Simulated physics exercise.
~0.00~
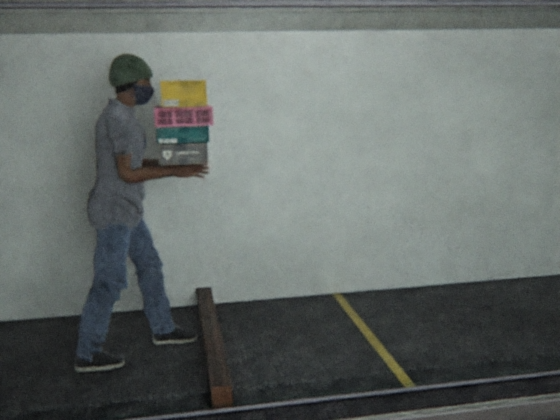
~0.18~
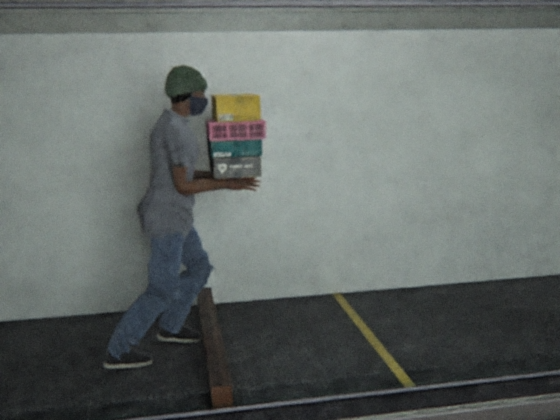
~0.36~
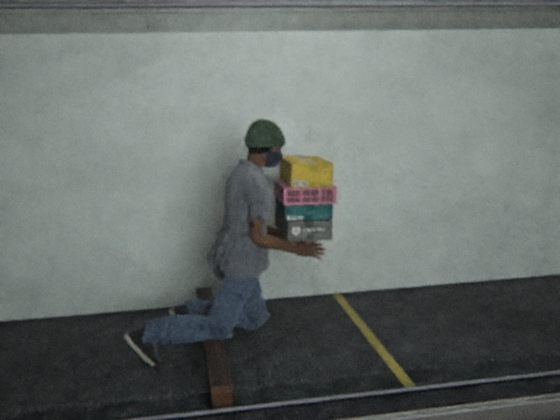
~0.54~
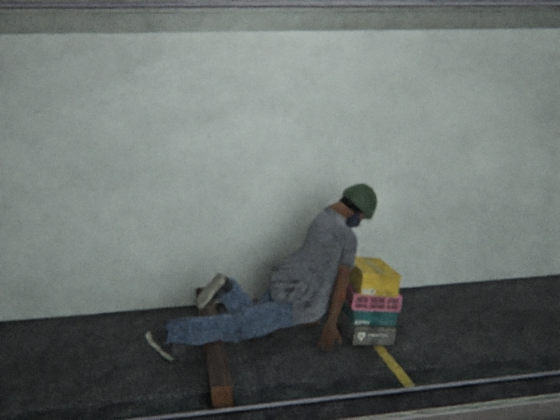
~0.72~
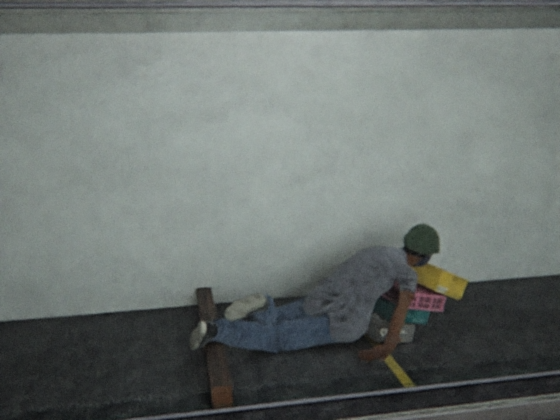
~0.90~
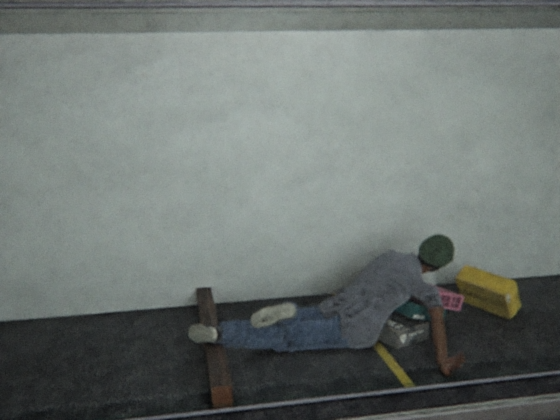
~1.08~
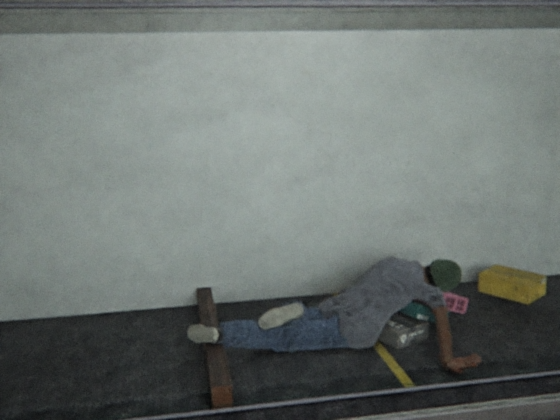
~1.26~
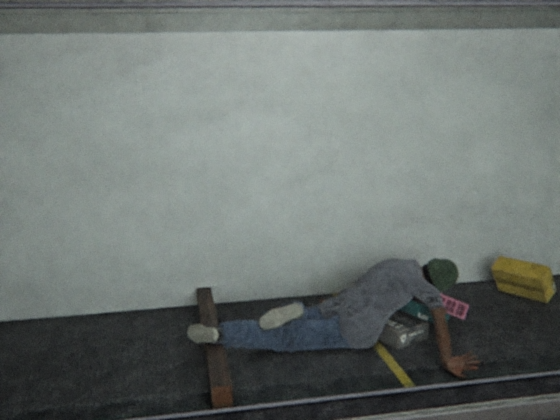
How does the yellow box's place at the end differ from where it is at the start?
At the start the yellow box is on top of the stack held in front of the person, on the left side of the view. At the end it lies on the floor at the far right, beyond the yellow line and apart from the other boxes.
A person in a green cap, dark mask, grey shirt and jeans carries a stack of yellow, pink, teal and grey boxes to the right, seen from the side. Behind is a pale wall, and a brown beam and a yellow line cross the dark floor. At the beam the person's legs fold and the body pitches forward, the stack dropping with it. The stack lands near the line and topples rightward, and the yellow box tumbles away. The person ends sprawled face down, feet by the beam and one arm out, with the other boxes by the chest and head, past the line.
